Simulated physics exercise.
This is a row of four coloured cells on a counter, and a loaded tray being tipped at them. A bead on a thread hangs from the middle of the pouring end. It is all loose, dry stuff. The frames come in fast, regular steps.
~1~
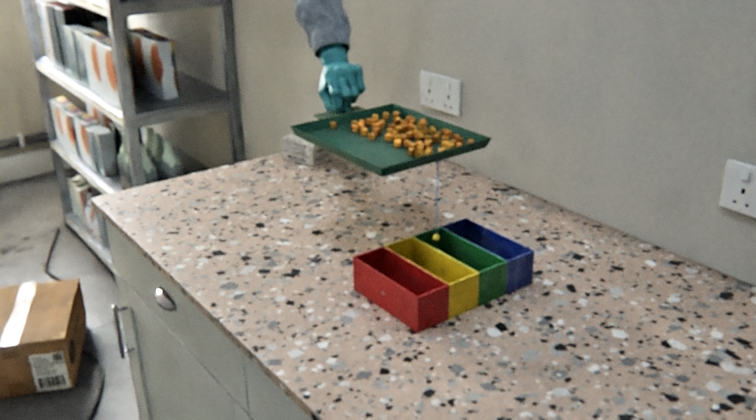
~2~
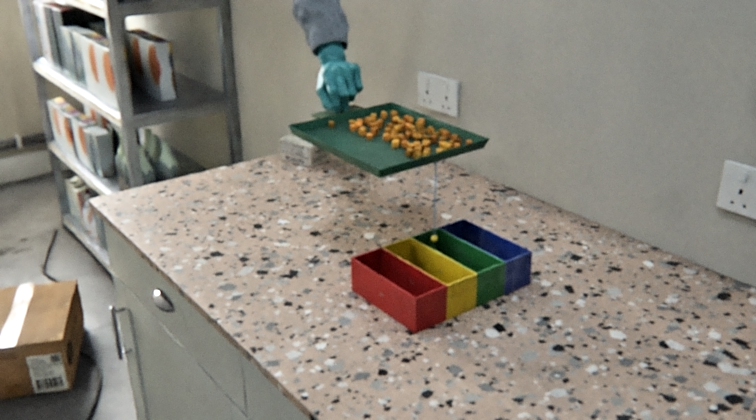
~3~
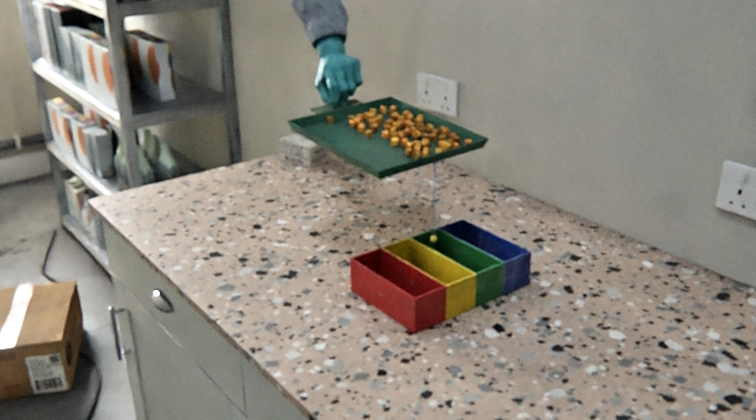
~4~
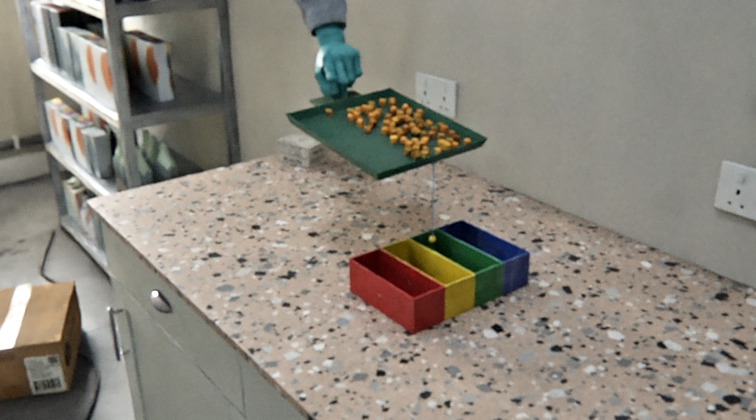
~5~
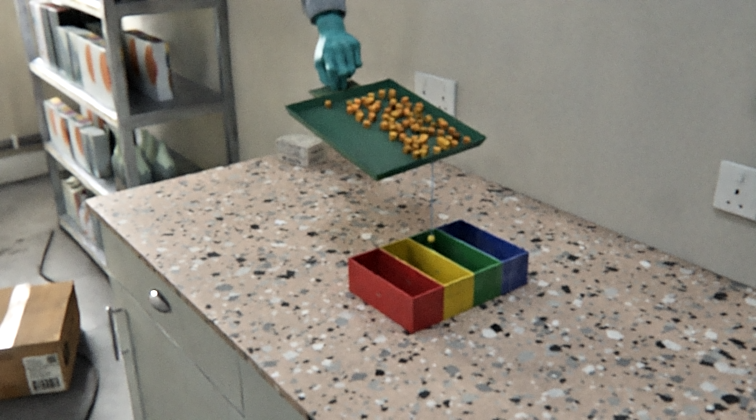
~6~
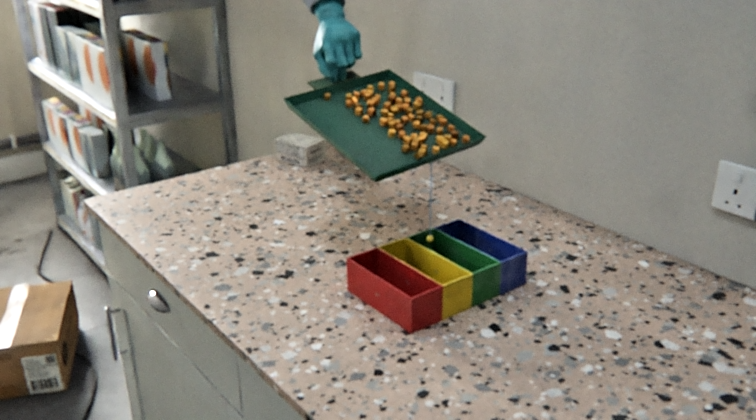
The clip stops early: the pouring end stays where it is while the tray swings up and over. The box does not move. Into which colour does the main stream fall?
The red cell gets the most.
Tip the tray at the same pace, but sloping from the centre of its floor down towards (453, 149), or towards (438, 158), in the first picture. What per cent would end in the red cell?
About 0 and 0 per cent.
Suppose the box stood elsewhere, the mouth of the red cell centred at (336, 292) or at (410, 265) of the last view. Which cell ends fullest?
At the first place green, at the second the red cell.
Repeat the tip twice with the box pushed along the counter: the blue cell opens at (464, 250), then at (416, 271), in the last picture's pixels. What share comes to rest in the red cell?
In turn 10 and 0 in a hundred.
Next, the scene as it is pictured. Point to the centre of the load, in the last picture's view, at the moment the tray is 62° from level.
At about (416, 156).
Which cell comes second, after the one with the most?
Next in line is the yellow cell.
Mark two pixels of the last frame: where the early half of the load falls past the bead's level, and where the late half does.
Around (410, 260) and then (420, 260).
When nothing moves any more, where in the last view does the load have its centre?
Roughly at (414, 301).
Just after the last frame, tray tipped steeply; the larger part on the tray; about a tenth falling or outside the box.
A moment on, tray tipped past a quarter turn; about a tenth on the tray; roughly a third in the red cell; roughly a quarter in the yellow cell; just a few in the green cell; roughly a quarter falling or outside the box.
Further on, tray tipped past a quarter turn; roughly half in the red cell; roughly a third in the yellow cell; about a tenth in the green cell; about a tenth falling or outside the box.
When it is over, tray tipped past a quarter turn; roughly half in the red cell; roughly a third in the yellow cell; about a tenth in the green cell; not one in the blue cell; about a tenth outside the box.
